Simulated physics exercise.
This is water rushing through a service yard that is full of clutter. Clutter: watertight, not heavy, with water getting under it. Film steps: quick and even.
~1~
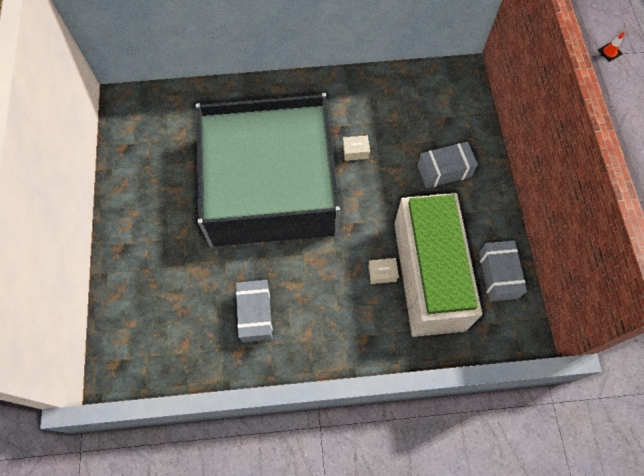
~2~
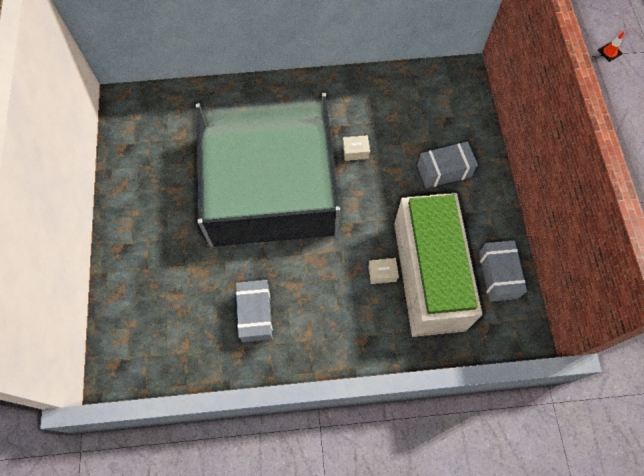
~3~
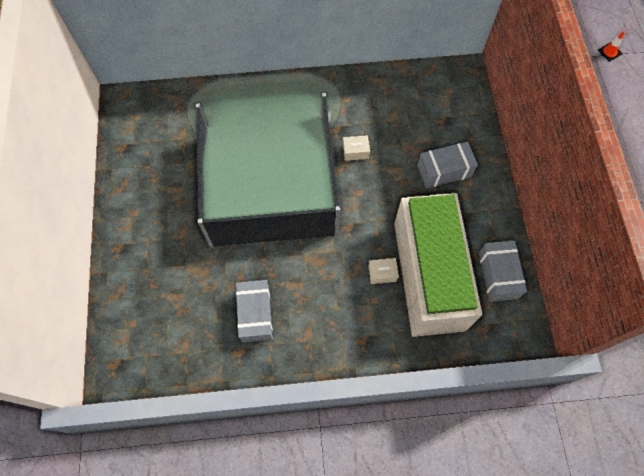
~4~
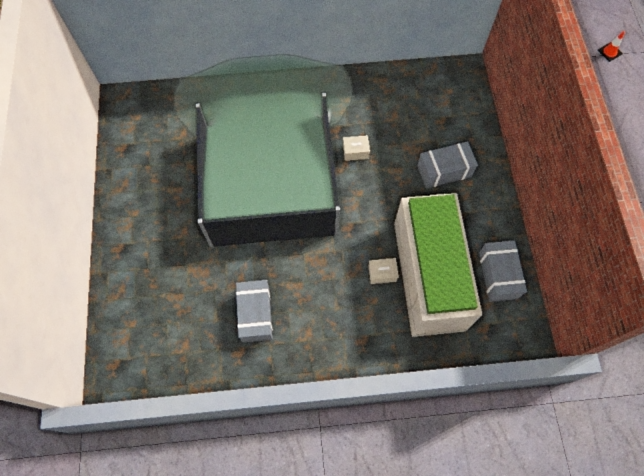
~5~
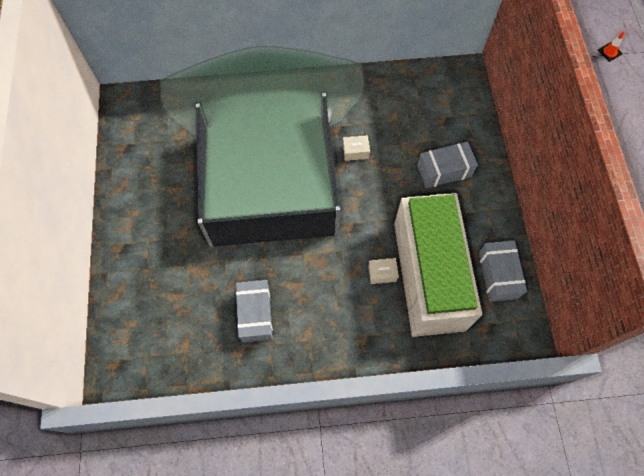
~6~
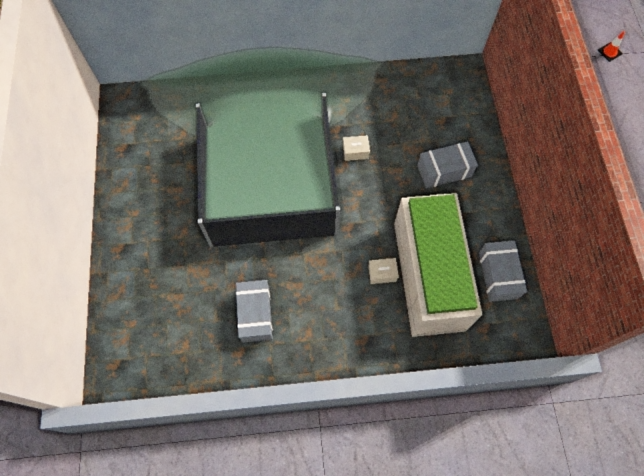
Clear water spills over the back of a dark-sided green tank and spreads behind it.
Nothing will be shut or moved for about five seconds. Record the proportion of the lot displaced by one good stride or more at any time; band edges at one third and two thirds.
Proportion recorded: One third to two thirds.
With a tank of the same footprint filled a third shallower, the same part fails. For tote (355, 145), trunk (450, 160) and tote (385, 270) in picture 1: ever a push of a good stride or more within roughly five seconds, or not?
Respectively, never gets that far, gets that far, never gets that far.
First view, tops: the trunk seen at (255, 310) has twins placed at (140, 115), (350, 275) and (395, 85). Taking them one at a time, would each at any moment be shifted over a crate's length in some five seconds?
The answers, in order, are displaced a stride, remains nearby and displaced a stride.
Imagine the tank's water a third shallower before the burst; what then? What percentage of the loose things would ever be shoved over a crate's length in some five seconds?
40 % or so.
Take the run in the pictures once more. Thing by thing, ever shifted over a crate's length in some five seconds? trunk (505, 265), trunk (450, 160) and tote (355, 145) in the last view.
In turn: Moved that far, swept aside, not that far.
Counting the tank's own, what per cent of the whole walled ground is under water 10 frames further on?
About 45 in a hundred.
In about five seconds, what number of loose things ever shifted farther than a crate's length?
That works out to 2.
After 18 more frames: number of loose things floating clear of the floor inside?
It adds up to 0.
A moment on, 0 of 5 are well off their spots; 0 afloat.
Next, 0 of 5 are well off their spots; 0 afloat.
Later, 1 of 5 are well off their spots; 0 afloat.
In the end, 2 of 5 are well off their spots, and 2 have been at some point; 2 afloat.
